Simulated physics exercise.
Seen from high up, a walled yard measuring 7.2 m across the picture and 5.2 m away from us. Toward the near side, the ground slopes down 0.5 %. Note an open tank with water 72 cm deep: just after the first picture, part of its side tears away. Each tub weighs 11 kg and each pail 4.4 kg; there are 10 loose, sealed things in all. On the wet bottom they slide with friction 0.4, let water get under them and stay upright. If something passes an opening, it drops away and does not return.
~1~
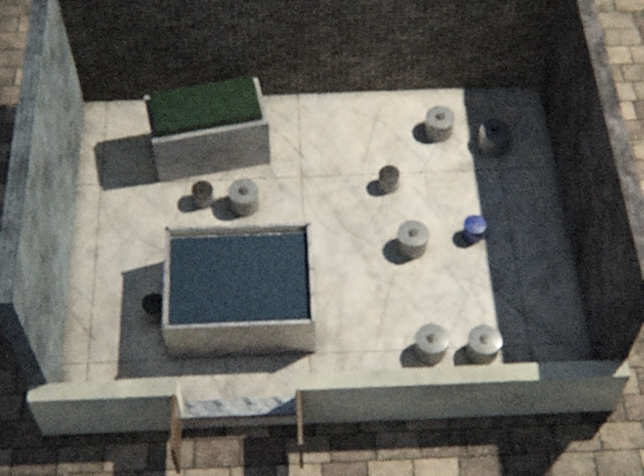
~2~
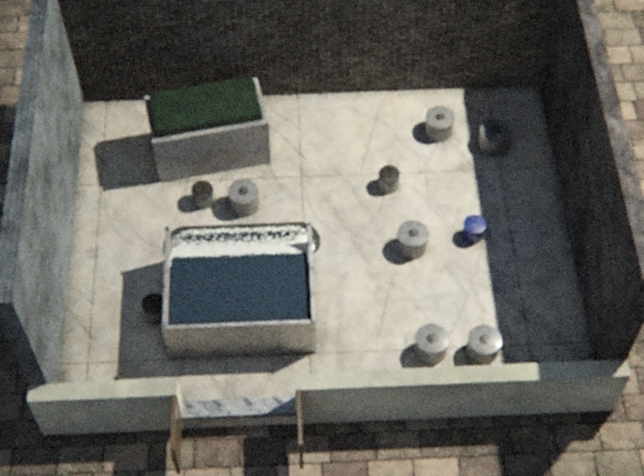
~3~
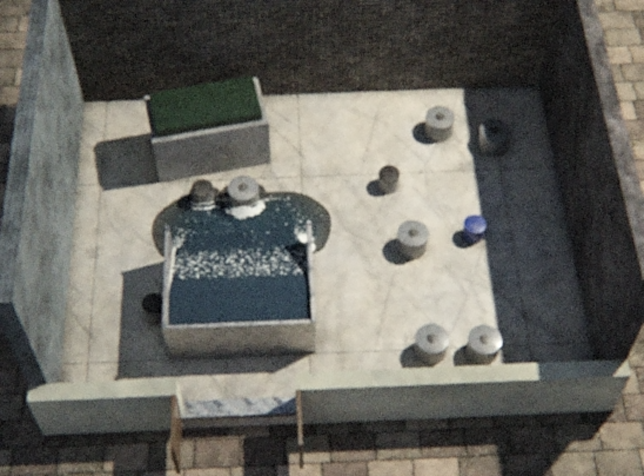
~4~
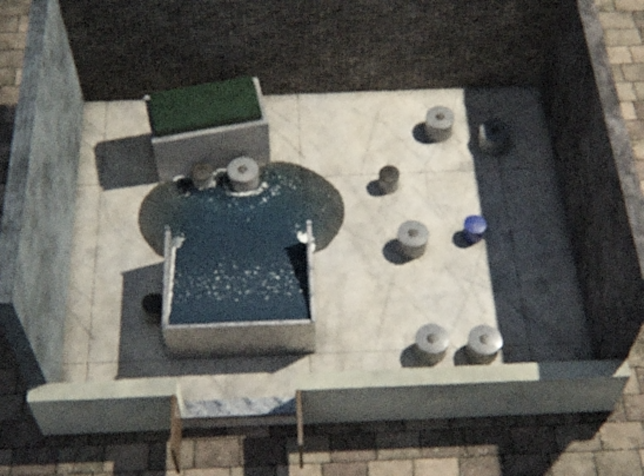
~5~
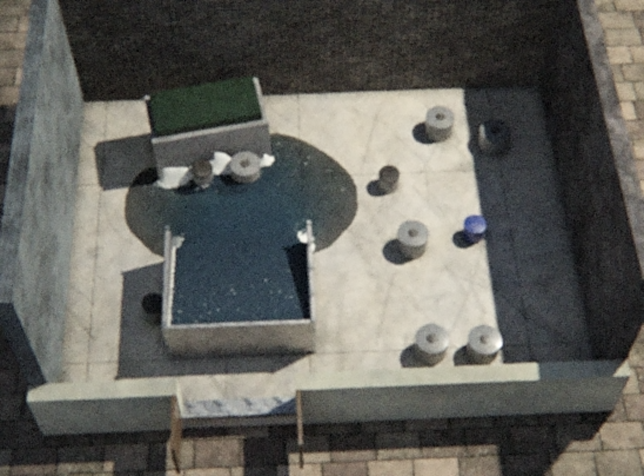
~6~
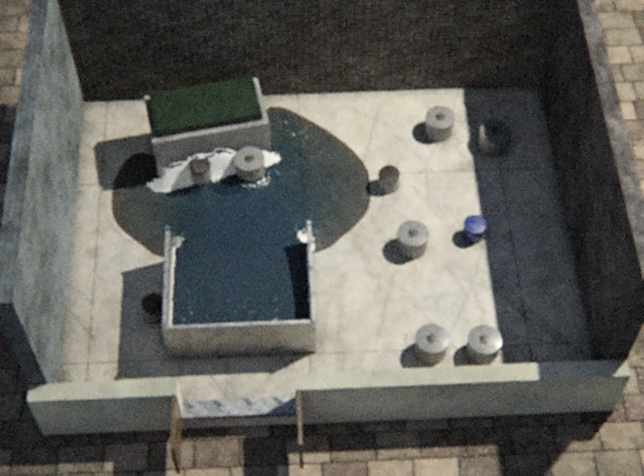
Dark blue water spills from the far side of an open tank inside a walled yard, seen from high up by a still camera. A green-topped block sits at upper left, grey drums stand about the pale floor, and a small blue pail sits at right. The tank's far side tears away, foaming water spreads around the nearby drums and block, and two drums shift slightly.
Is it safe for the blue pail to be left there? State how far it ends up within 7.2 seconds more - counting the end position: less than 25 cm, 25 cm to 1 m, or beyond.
It moves a long way.
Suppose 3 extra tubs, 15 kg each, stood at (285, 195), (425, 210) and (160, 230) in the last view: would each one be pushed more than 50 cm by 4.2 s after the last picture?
Well, in that order it's higher, lower and higher.
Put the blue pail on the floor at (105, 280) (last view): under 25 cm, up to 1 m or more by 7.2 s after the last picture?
I'd say it lands far off.
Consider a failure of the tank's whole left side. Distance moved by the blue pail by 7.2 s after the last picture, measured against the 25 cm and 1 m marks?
Note: Blue pail essentially stationary.
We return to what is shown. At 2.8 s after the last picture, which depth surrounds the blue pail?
I'd say around 3 cm.
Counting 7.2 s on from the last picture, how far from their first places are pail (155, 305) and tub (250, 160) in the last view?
10 cm and 400 cm, respectively.
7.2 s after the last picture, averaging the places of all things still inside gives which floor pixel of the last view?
Mean position: Approximately (403, 311).
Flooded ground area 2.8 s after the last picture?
Some 27 m2 of it.
Then, 0.9 s after the last picture the blue pail is near (475, 224), 0.0 m from its start, aground; 0 of 10 are out; 2 afloat.
Then, 2.8 s after the last picture the blue pail is near (482, 229), 0.1 m from its start, aground; 0 of 10 are out; 3 afloat.
Then, 4.8 s after the last picture the blue pail is near (479, 244), 0.3 m from its start, aground; 0 of 10 are out; 1 afloat.
Then, 7.2 s after the last picture the blue pail is near (415, 285), 1.4 m from its start, afloat; 0 of 10 are out; 6 afloat.
